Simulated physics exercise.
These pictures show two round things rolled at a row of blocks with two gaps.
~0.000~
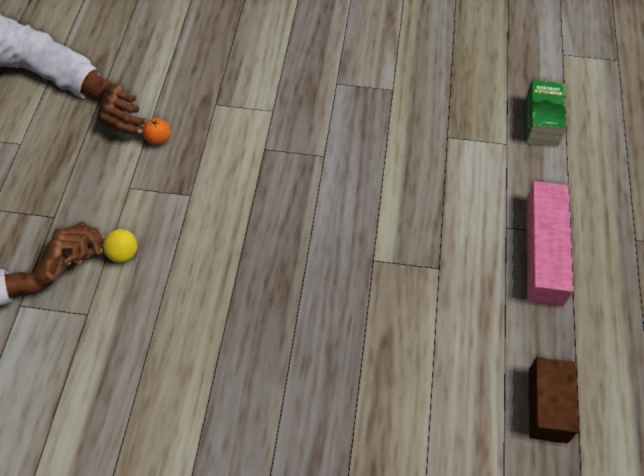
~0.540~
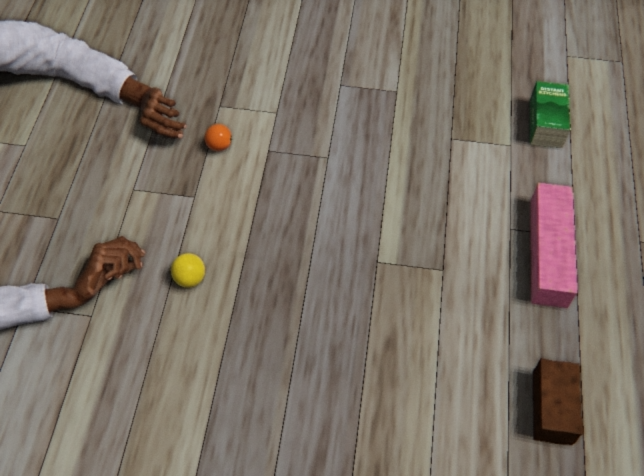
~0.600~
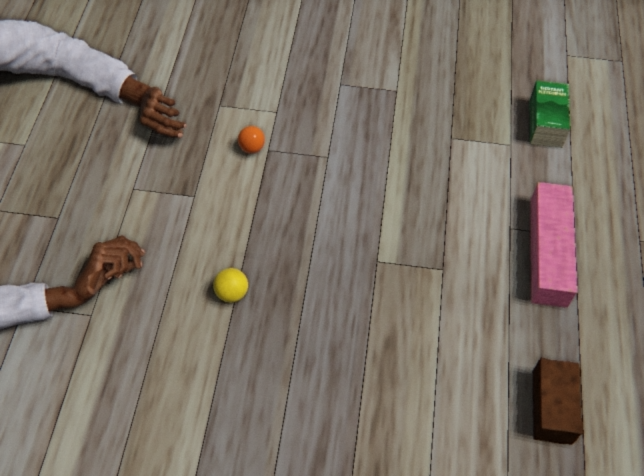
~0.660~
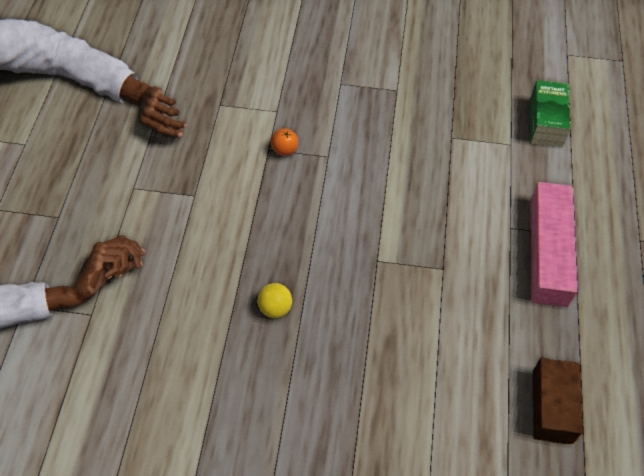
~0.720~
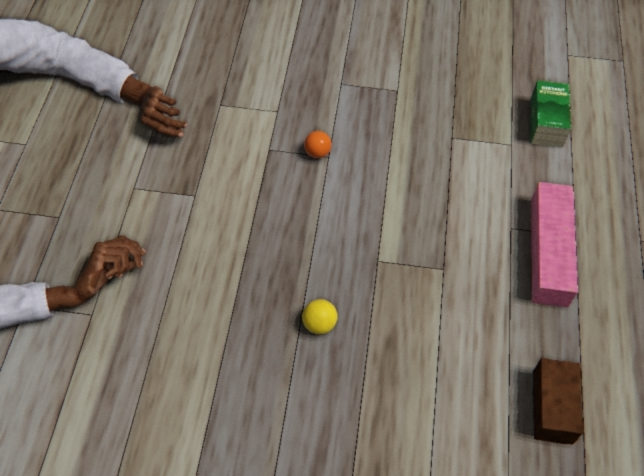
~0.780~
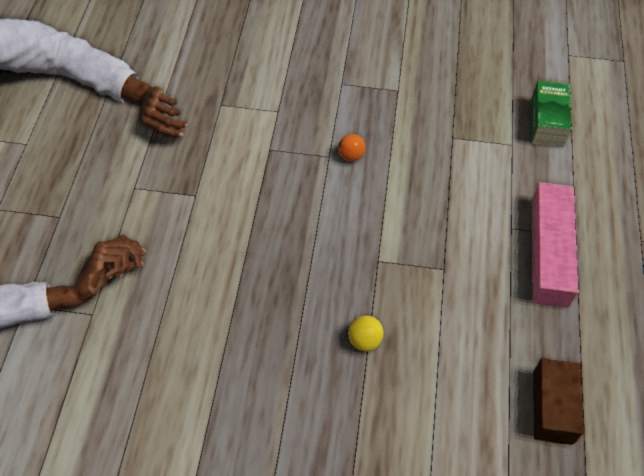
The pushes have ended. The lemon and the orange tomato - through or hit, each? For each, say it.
Calls: Lemon: Hit; orange tomato: Through.
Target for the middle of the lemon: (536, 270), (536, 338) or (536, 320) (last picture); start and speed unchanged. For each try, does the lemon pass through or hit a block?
Taking the aims in order, it is held back by a block; goes between the blocks; goes between the blocks.
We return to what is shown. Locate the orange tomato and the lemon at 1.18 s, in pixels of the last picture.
Orange tomato (573, 166), lemon (503, 417).
After 1.18 s, lemon coming back near (503, 417); orange tomato heading on near (572, 166).
After 1.74 s, lemon coming back; orange tomato heading on.
By the end (2.3 s), the lemon hits a block; the orange tomato passes through its gap.
